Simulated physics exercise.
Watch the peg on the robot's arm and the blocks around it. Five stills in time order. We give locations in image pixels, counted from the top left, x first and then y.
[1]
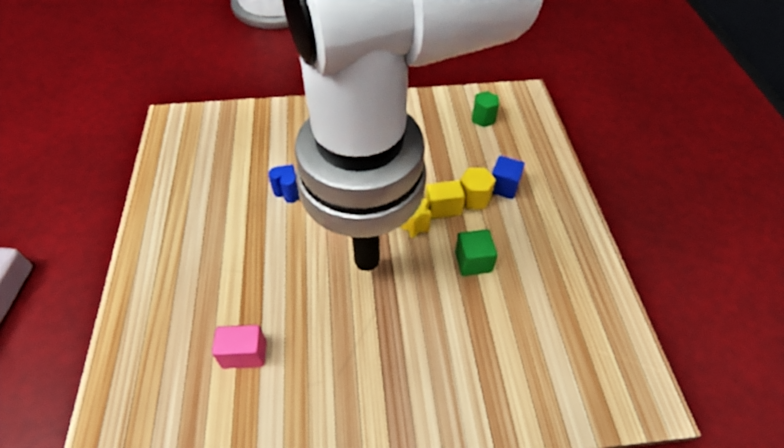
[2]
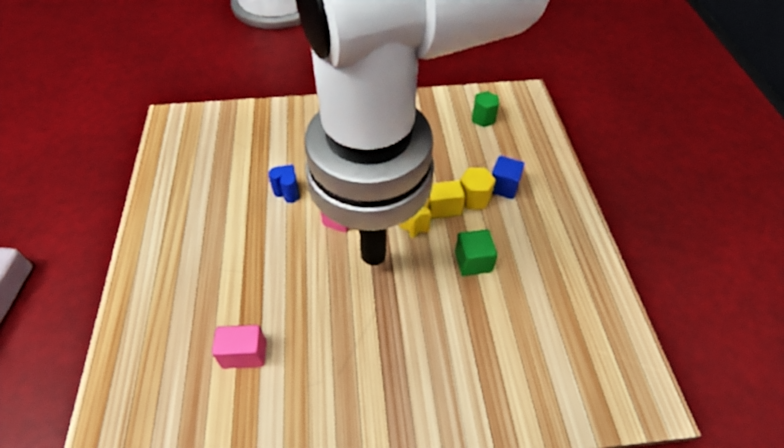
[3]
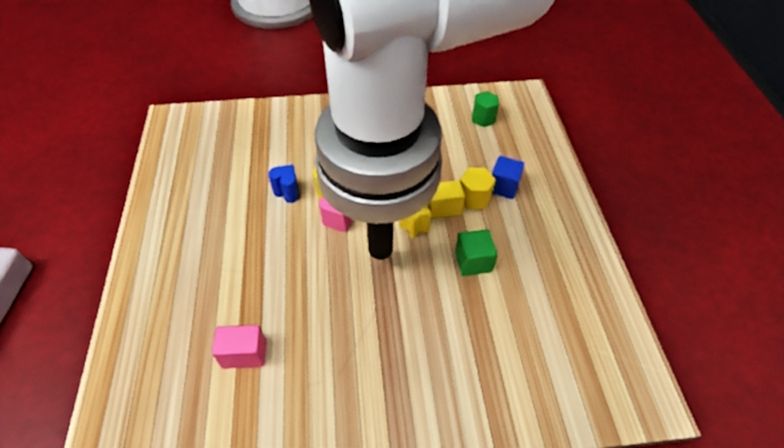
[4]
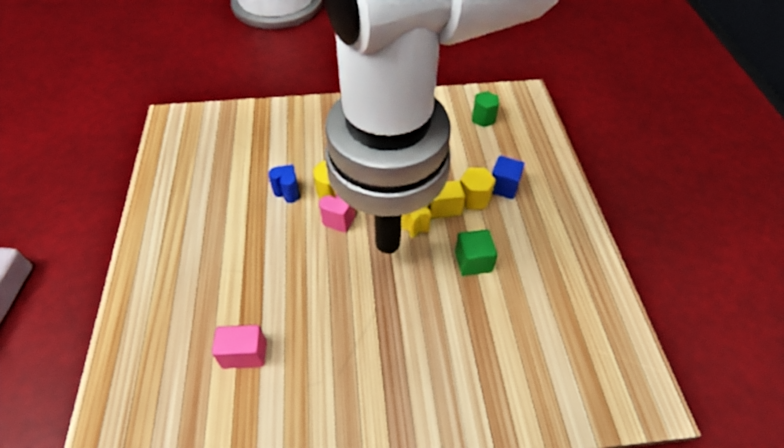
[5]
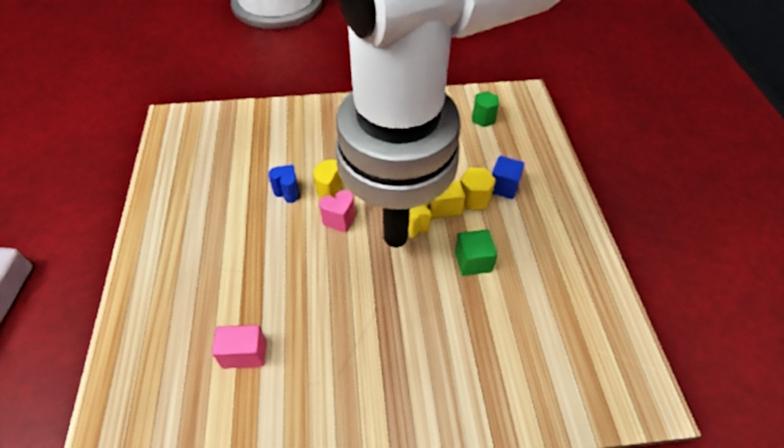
The footage shows a robot arm's dark peg moving slightly right and away from the viewer over a wooden board, gradually revealing a pink heart and a yellow block behind it, while the scattered coloured blocks stay still.
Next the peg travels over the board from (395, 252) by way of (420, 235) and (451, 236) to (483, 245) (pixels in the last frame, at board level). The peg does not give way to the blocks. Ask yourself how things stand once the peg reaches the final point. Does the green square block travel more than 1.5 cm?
No, that is not how it ends up.
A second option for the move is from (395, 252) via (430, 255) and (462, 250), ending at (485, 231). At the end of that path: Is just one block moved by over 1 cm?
It seems so.
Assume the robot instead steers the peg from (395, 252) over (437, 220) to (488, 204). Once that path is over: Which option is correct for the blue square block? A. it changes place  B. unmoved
Choice A: It changes place.
On the path given first. One third of the way, peg at (422, 221); yellow star block at (426, 198), turned 35° anticlockwise; yellow oblong block at (449, 183); yellow hexagon at (480, 176), turned 20° clockwise.
Two thirds of the way, peg at (454, 223); yellow star block at (429, 197), turned 65° anticlockwise; yellow oblong block at (447, 180); yellow hexagon at (480, 175), turned 25° clockwise.
At the end, peg at (487, 232); yellow star block at (429, 197), turned 65° anticlockwise; yellow oblong block at (447, 180); green square block at (486, 251), turned 20° clockwise; yellow hexagon at (480, 175), turned 25° clockwise.
